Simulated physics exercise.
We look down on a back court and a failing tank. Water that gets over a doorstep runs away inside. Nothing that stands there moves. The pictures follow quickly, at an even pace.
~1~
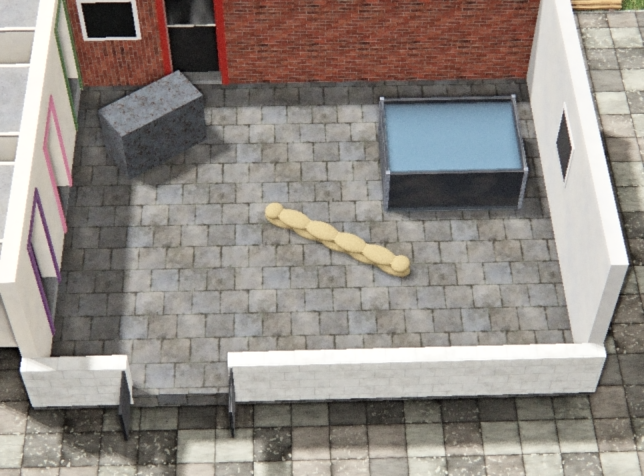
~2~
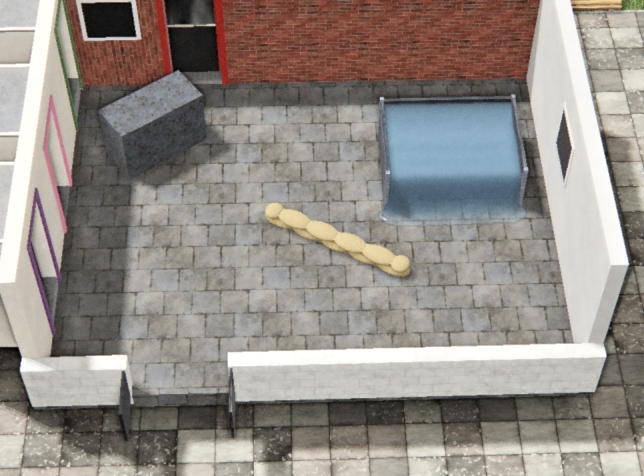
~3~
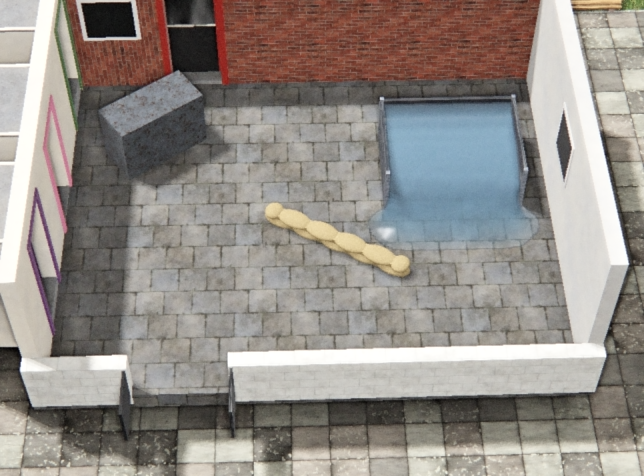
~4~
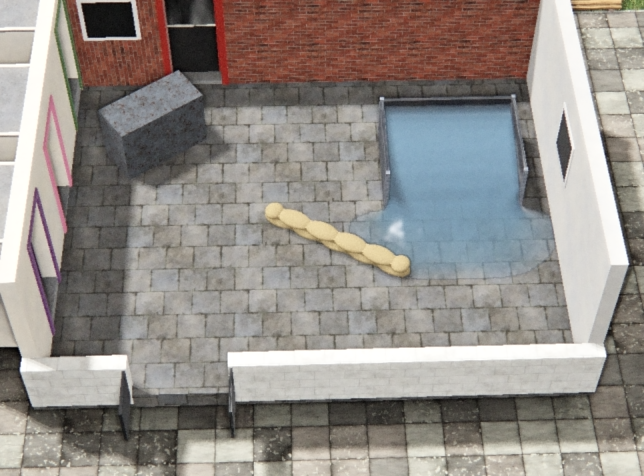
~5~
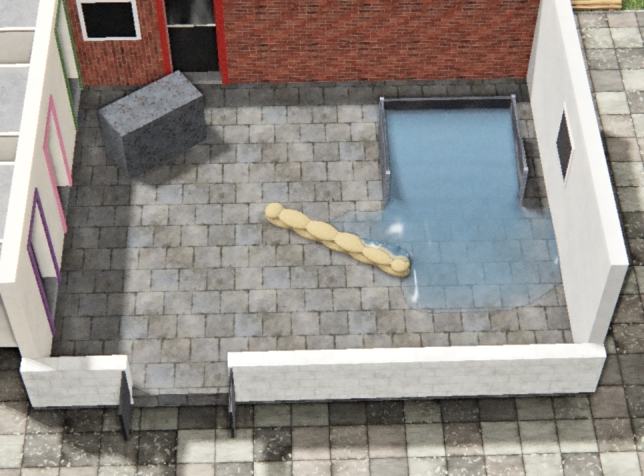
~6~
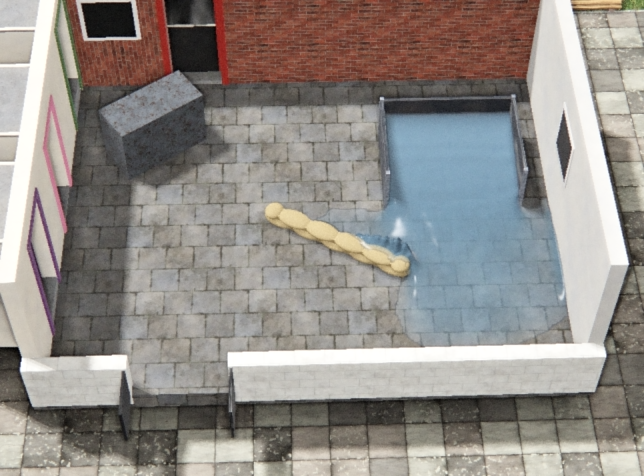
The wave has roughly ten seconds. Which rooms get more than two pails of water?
One by one: The green door holds within the limit; the pink door floods; the red door holds within the limit; the purple door holds within the limit.
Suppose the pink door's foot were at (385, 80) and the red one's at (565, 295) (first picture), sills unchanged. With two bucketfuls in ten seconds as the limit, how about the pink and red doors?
Pink door is under; red door is over.
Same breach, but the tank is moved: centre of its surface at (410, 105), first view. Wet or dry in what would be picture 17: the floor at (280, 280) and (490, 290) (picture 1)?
As listed: Flooded, under water.
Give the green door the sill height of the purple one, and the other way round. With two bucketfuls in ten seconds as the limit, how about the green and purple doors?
One by one: The green one takes less; the purple one keeps below it.
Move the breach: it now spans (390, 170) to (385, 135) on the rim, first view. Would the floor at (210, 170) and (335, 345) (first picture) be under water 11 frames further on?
As listed: Covered, not flooded.
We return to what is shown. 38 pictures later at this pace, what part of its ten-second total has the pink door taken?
I make it 5 per cent.
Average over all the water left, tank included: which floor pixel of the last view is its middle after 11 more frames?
Near (459, 276).
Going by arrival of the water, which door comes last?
It is the green one.
A moment on, water covers 25 % of the floor; the green door not reached, the pink door not reached, the red door not reached, the purple door not reached.
Next, water covers 35 % of the floor; the green door not reached, the pink door not reached, the red door not reached, the purple door not reached.
Then, water covers 60 % of the floor; the green door not reached, the pink door not reached, the red door not reached, the purple door not reached.
Later, water covers 90 % of the floor; the green door not reached, the pink door under two buckets in, the red door wet at the sill, nothing in, the purple door wet at the sill, nothing in.
In the end, water covers 95 % of the floor; the green door wet at the sill, nothing in, the pink door over two buckets in, the red door under two buckets in, the purple door wet at the sill, nothing in.
